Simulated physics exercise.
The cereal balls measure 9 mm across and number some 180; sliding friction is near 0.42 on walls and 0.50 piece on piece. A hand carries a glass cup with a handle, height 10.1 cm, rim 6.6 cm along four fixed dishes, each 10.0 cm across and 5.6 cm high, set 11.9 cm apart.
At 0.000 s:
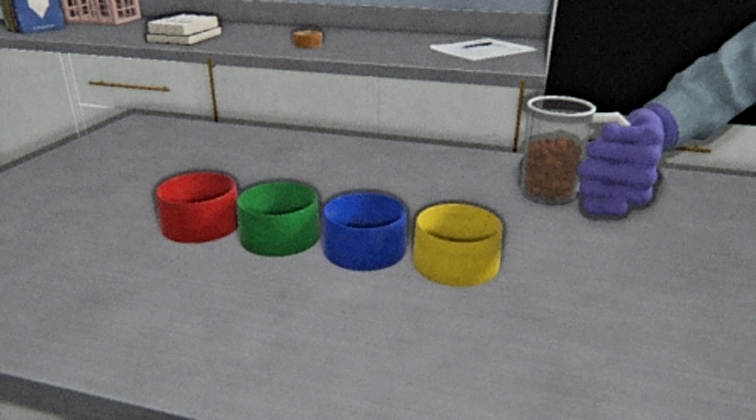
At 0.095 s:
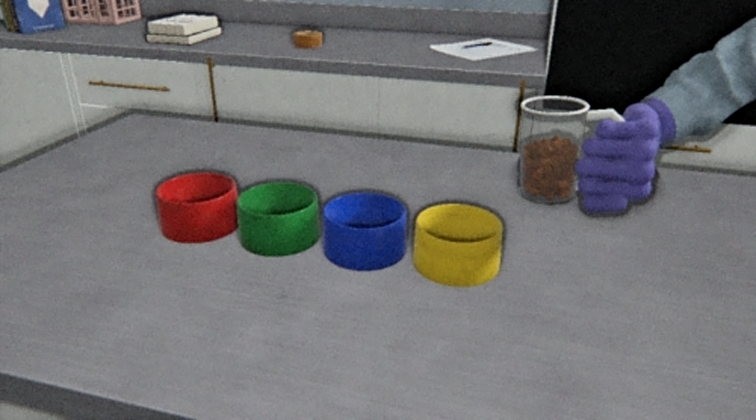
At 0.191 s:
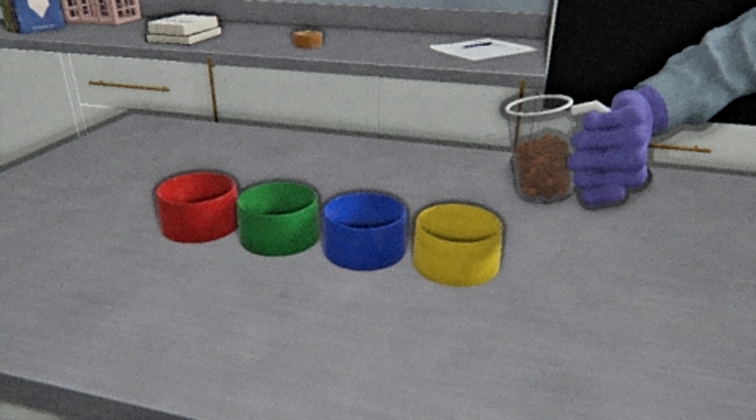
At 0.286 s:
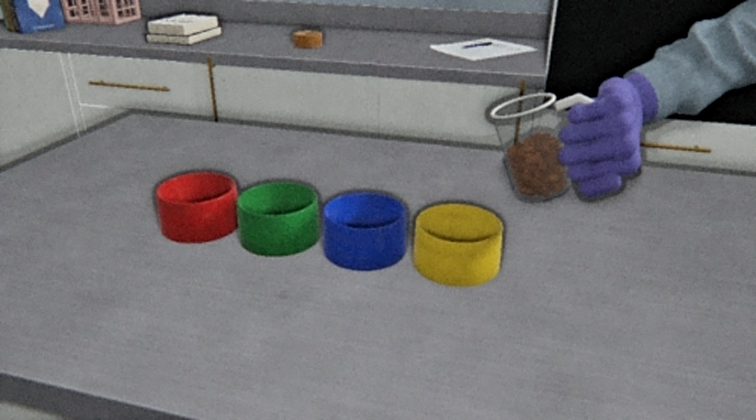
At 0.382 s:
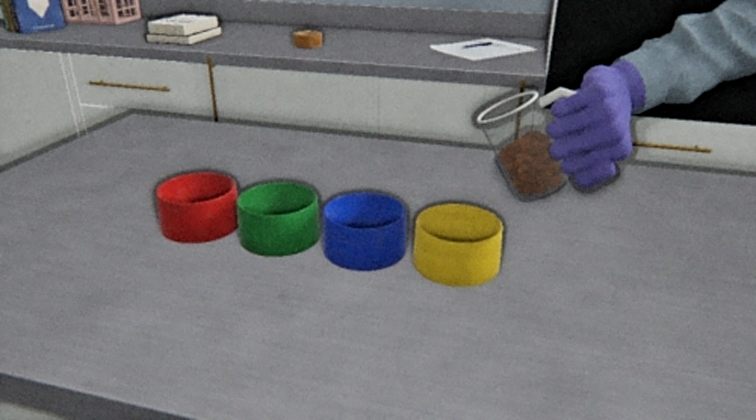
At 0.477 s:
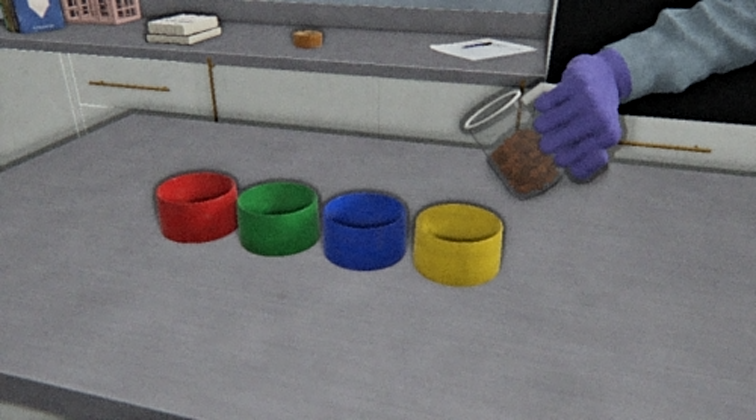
A glass cup of brown pieces, held by a purple-gloved hand, tilts left while moving slightly left.
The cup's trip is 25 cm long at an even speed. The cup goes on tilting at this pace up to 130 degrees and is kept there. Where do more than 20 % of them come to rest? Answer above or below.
Red dish: Below; blue dish: Above; green dish: Below; yellow dish: Below; on the counter: Below.
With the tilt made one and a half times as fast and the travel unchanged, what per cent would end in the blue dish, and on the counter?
In that case blue 40, counter 50.
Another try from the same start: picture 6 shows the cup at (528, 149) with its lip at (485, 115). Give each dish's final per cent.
Red 0; blue 100; green 0; yellow 0.
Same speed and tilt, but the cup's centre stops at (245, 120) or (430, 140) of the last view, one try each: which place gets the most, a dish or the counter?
Most goes to: Blue, then blue.
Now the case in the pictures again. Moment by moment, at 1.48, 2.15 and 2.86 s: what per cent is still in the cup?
About 65, 0, 0.
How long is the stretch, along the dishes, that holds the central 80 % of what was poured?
Roughly 6 cm.
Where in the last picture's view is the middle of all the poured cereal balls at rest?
At about (360, 237).
After 1.48 s, tilt 126 degrees; cup holds 65 %, blue 30 %.
After 2.15 s, tilt 130 degrees; cup holds 0 %, blue 100 %.
After 2.86 s, tilt 130 degrees; cup holds 0 %, blue 100 %.
By 3.2 s all is still; red 0 %, blue 100 %, green 0 %, yellow 0 %, counter 0 %.
